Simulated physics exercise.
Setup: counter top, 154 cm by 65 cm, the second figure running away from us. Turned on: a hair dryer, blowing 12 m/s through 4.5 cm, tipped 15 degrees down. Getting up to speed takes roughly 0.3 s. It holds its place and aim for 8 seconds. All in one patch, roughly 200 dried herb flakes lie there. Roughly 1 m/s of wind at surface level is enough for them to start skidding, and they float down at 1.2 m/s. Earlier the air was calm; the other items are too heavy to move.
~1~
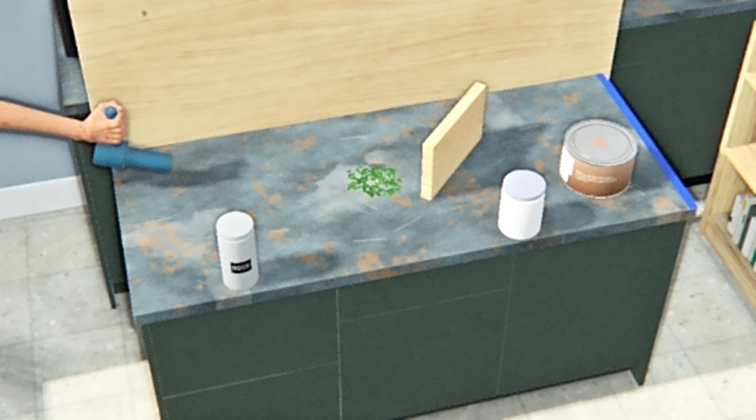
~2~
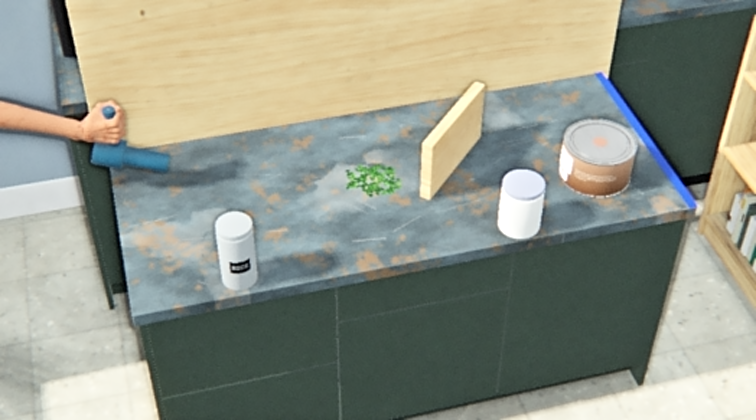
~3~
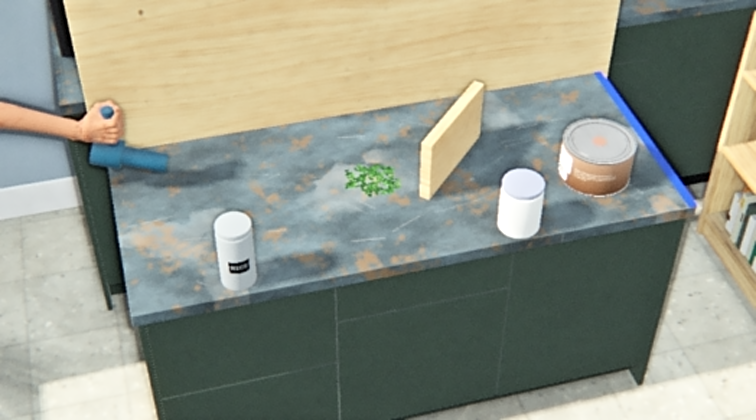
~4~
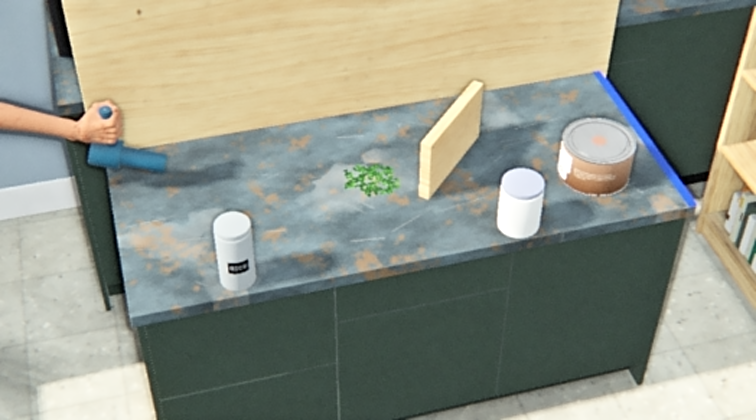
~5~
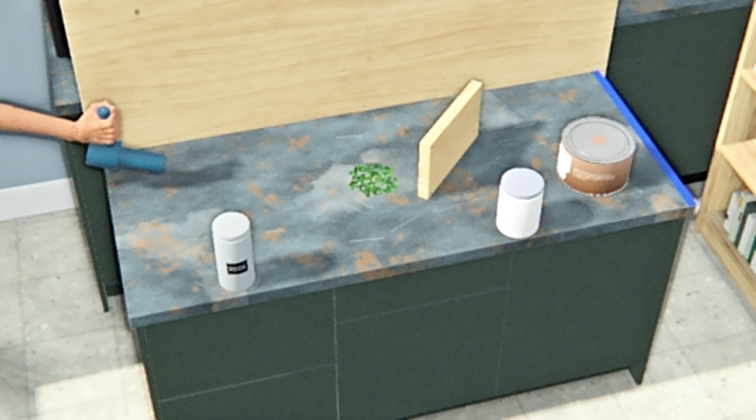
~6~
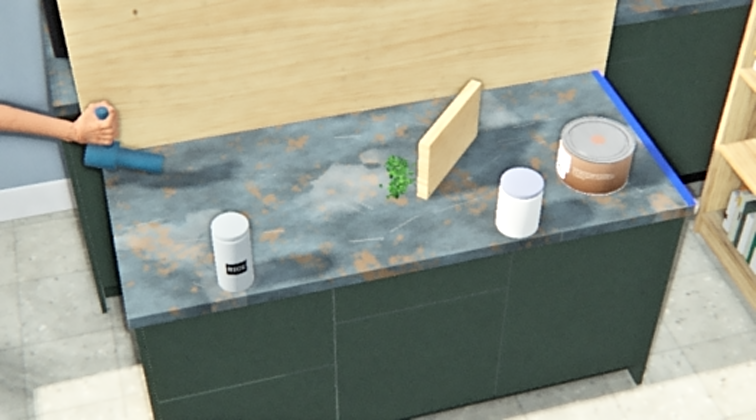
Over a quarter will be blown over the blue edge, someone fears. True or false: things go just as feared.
True.
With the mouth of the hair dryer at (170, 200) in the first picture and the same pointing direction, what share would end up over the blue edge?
In that case roughly 70 percent.
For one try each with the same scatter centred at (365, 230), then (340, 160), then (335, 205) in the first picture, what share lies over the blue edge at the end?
Results, one try each: 0 %, 80 %, 0 %.
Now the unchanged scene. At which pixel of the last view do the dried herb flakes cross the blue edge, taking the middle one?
Roughly at pixel (600, 74).
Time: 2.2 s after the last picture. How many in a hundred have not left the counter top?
Roughly 10 %.
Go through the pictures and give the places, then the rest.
In the first picture, the middle of the dried herb flakes is near (374, 180), none has stirred yet and the mouth of the hair dryer is at (170, 164).
In the second picture, the middle of the dried herb flakes is near (373, 180), none has stirred yet and the blue edge is centred on (647, 135).
In the third picture, the middle of the dried herb flakes is near (372, 179), none has stirred yet, the top of a board is at (454, 113) and the top of a jar is at (524, 183).
In the fourth picture, the middle of the dried herb flakes is near (371, 179) and none has stirred yet.
In the fifth picture, the middle of the dried herb flakes is near (371, 179) and about 1 % have left their places.
In the sixth picture, the middle of the dried herb flakes is near (399, 179), the farthest in sight from the hair dryer is at (413, 165) and about 95 % have left their places.
Then, 1.2 s after the last picture the count stands so, 22 % are over the blue edge; the middle of those still in play is near (560, 80).
Then, 2.2 s after the last picture the count stands so, 75 % are over the blue edge.
Then, 4.1 s after the last picture the count stands so, 79 % are over the blue edge.
Then, 7.7 s after the last picture, at the end, 79 % are over the blue edge.
